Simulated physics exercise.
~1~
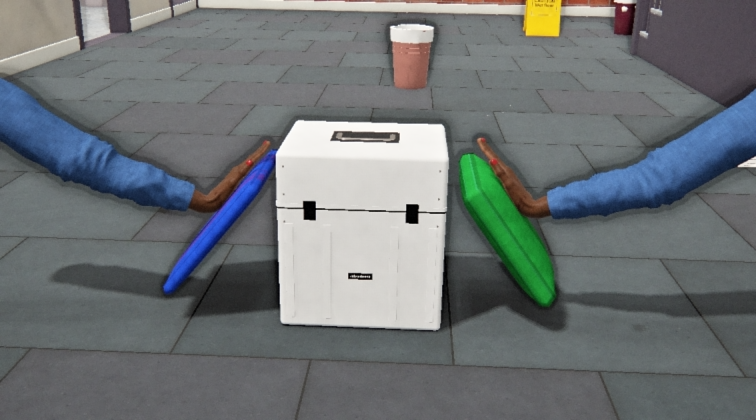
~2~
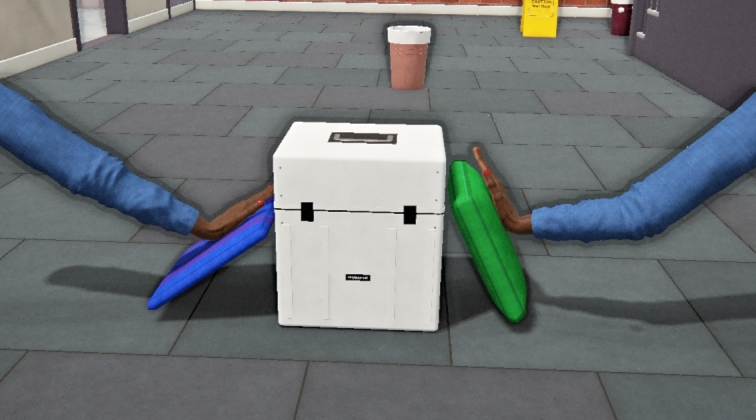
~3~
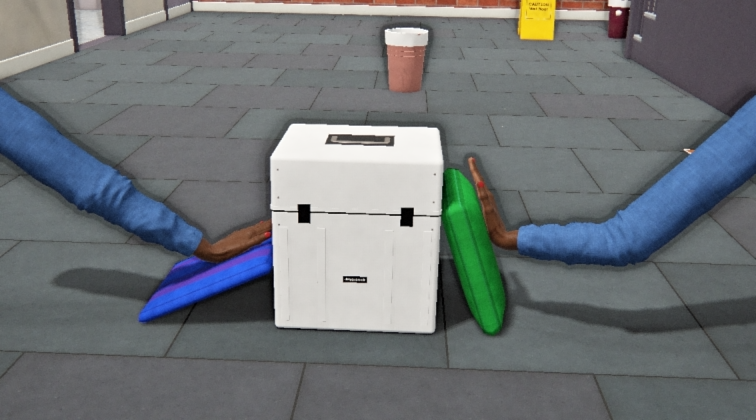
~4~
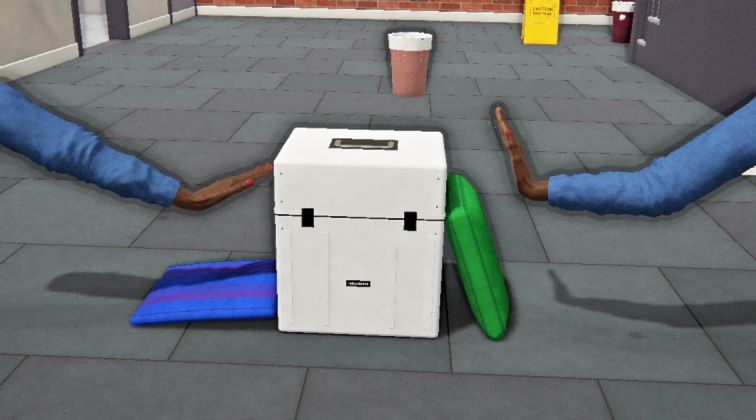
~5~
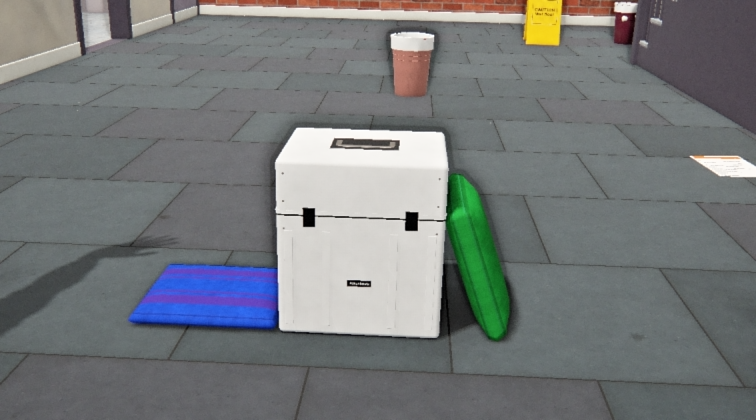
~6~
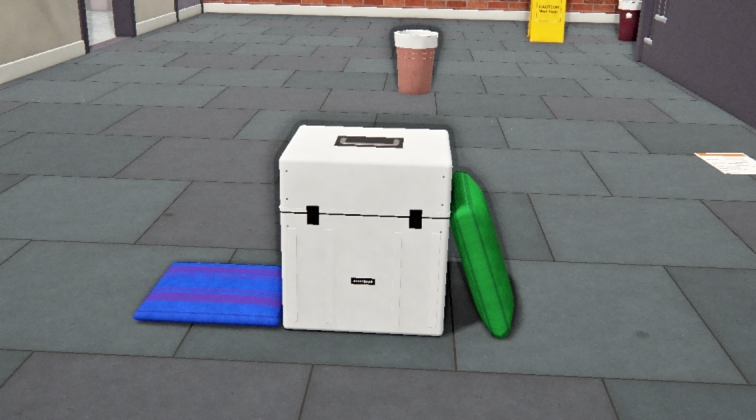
On a smooth grey tiled floor, two hands held a blue seat pad and a green cushion against opposite sides of a white chest, then drew away; the pad slid down flat on the left, while the cushion stayed leaning on the right.
